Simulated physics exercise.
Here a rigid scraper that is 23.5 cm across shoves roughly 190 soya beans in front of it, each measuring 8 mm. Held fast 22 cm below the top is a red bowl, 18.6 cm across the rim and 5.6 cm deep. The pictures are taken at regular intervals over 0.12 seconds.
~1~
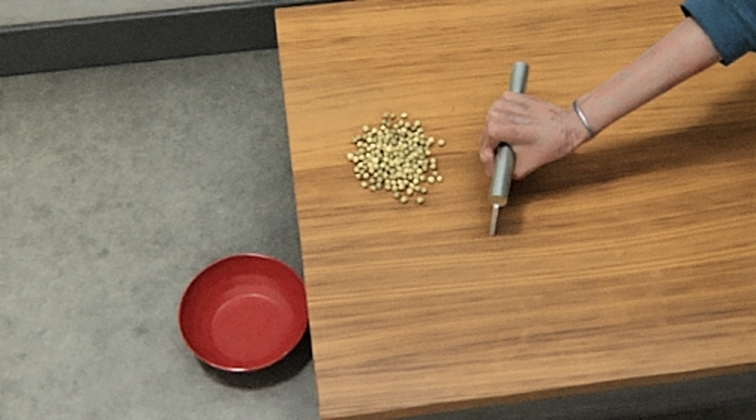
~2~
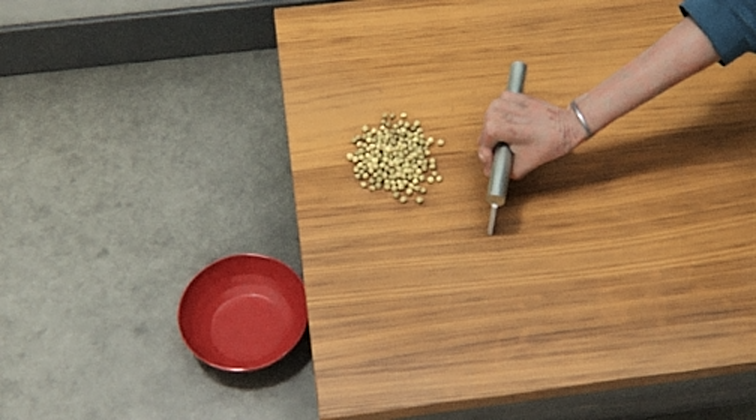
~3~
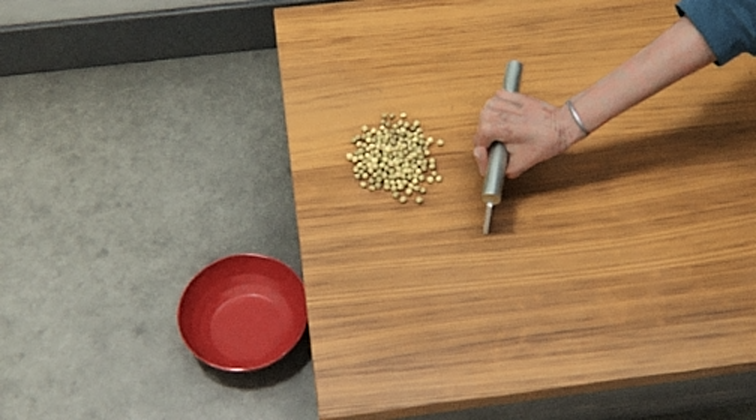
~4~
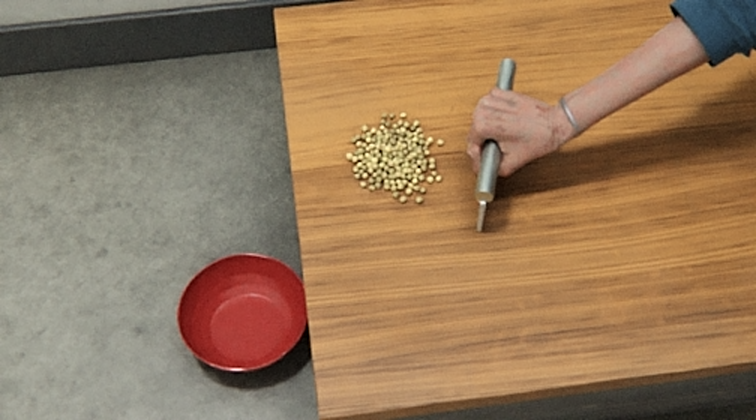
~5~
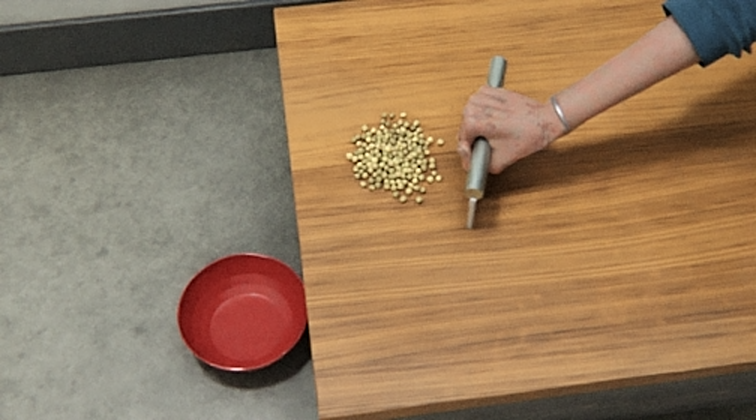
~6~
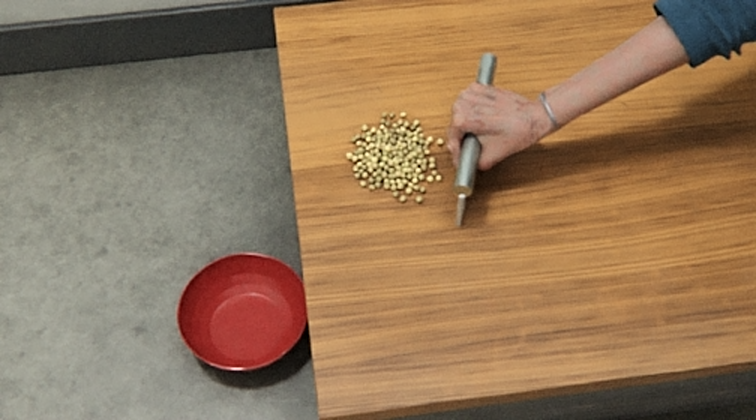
To begin with, a hand grips a grey scraper on a wooden table, to the right of a loose cluster of soya beans, with a red bowl below the table's left edge. The hand slides the scraper left, slowly and then faster, closing most of the gap while the beans and bowl stay still.
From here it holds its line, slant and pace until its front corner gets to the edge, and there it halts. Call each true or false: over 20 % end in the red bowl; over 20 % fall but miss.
Red bowl: False. Missed: True.
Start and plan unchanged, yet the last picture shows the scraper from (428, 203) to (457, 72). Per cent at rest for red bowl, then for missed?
Final: Red bowl = 5%, missed = 95%.
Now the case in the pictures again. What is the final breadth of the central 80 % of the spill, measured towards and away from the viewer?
About 30 cm.
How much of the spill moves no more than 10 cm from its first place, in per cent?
Roughly 0 percent.
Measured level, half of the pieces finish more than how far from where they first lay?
Estimate: Close to 26 cm.
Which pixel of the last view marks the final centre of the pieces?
Roughly (240, 203), in pixels of the last view.
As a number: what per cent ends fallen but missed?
The share comes to roughly 85 per cent.
Then, 0.22 s after the last picture, scraper 18 cm from its start, spill 14 cm wide; still on top 100 %.
Then, 0.44 s after the last picture, scraper 27 cm from its start, spill 21 cm wide; off the edge, not caught 35 %, still on top 65 %.
Then, 0.63 s after the last picture, scraper 27 cm from its start, spill 28 cm wide; red bowl 5 %, off the edge, not caught 80 %, still on top 15 %.
In the end, red bowl 10 %, fallen but missed 85 %, still on top 10 %.
